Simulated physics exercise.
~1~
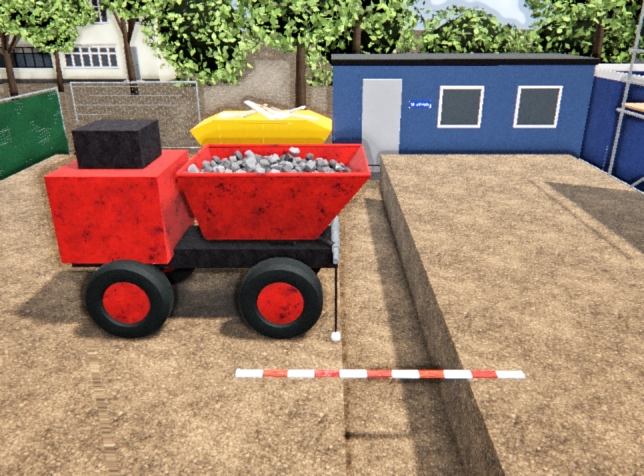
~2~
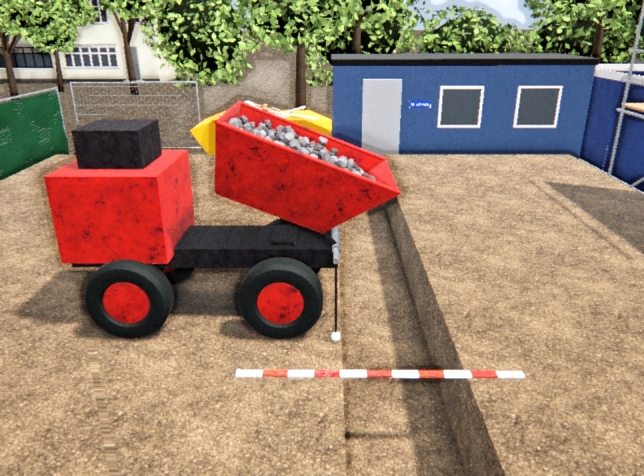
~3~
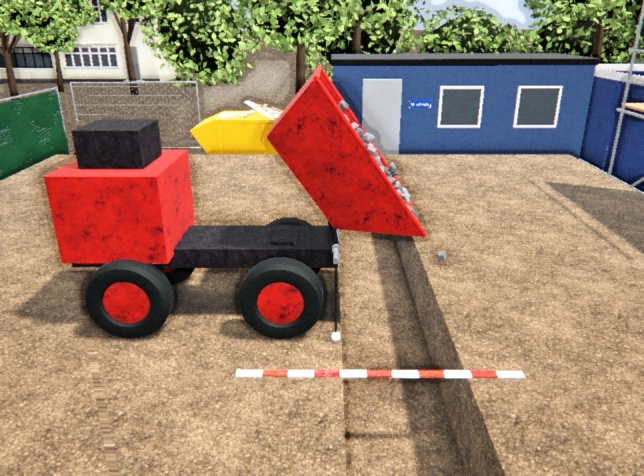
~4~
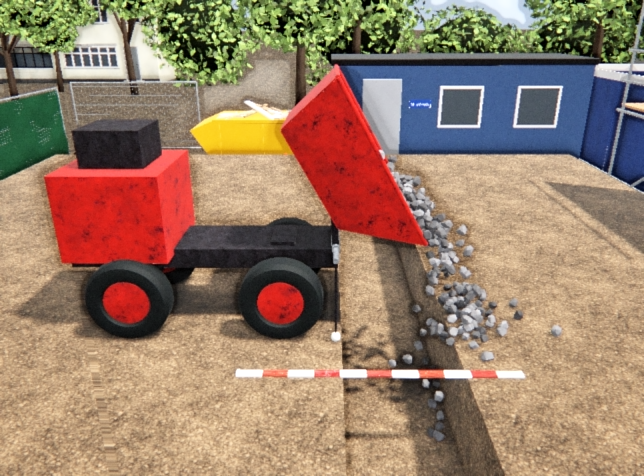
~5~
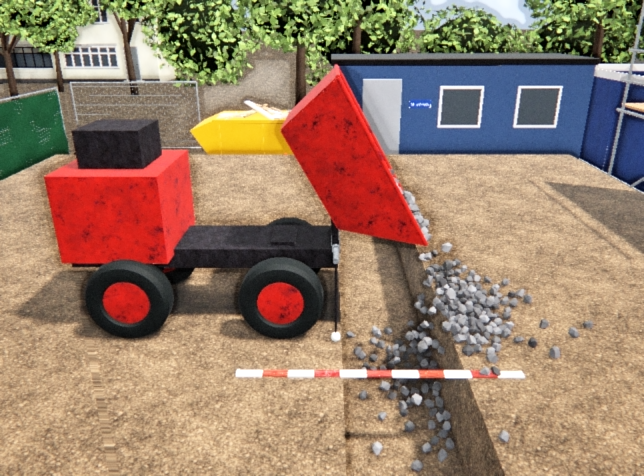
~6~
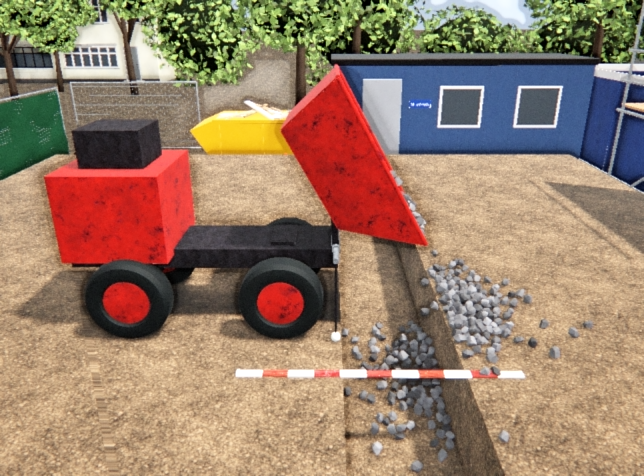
A red dumper with black wheels, its open body heaped with grey stones, stands at the left of a sandy yard, seen from the side and slightly above. A trench runs before it, with a red and white staff lying across; behind are a yellow skip, trees and a blue cabin. The body tips steeply to the right, and a few stones begin to drop. Then they pour down over the trench and its far edge. The flow stops with the body still raised, stones lying in the trench and heaped beyond it, some scattered farther right.
